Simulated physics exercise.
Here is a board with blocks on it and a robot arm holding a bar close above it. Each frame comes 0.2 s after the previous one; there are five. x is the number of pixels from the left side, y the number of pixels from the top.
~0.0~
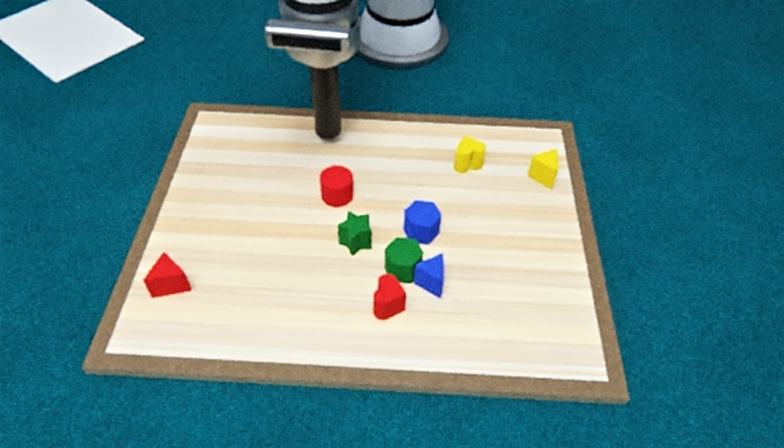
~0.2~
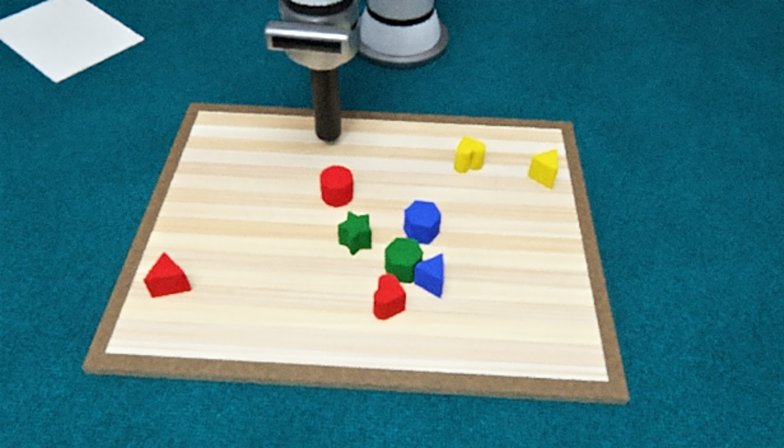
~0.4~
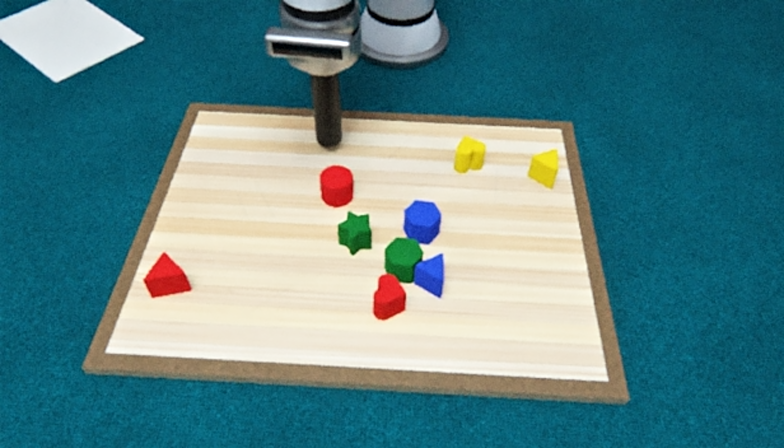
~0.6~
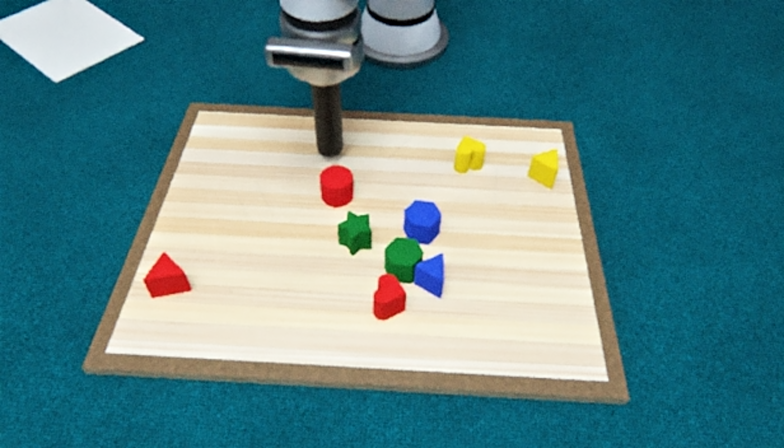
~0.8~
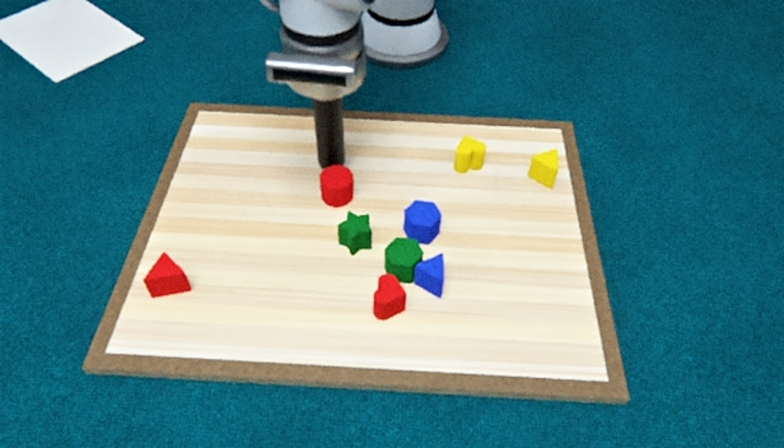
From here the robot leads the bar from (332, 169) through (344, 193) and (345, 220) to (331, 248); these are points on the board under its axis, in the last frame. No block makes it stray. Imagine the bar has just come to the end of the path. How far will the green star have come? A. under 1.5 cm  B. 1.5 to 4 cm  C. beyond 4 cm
The answer is B.
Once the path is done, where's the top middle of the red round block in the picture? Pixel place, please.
Somewhere near (320, 256).
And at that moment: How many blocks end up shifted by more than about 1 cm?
I expect two blocks to be moved by more than 1 cm.
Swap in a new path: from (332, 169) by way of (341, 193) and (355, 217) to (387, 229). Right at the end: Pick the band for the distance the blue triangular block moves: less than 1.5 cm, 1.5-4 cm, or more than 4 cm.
Displacement: Within 1.5 cm.
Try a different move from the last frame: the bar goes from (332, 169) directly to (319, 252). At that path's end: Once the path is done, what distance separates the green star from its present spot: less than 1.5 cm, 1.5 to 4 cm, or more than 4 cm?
Shift: 1.5 to 4 cm.
What follows on the original path. One third of the way, bar (344, 186); red round block (340, 197).
Two thirds of the way, bar (344, 213); red round block (334, 226); green star (359, 240), turned 65° anticlockwise.
At the end, bar (331, 241); red round block (320, 256); green star (360, 244), turned 90° anticlockwise; green six-sided block still.
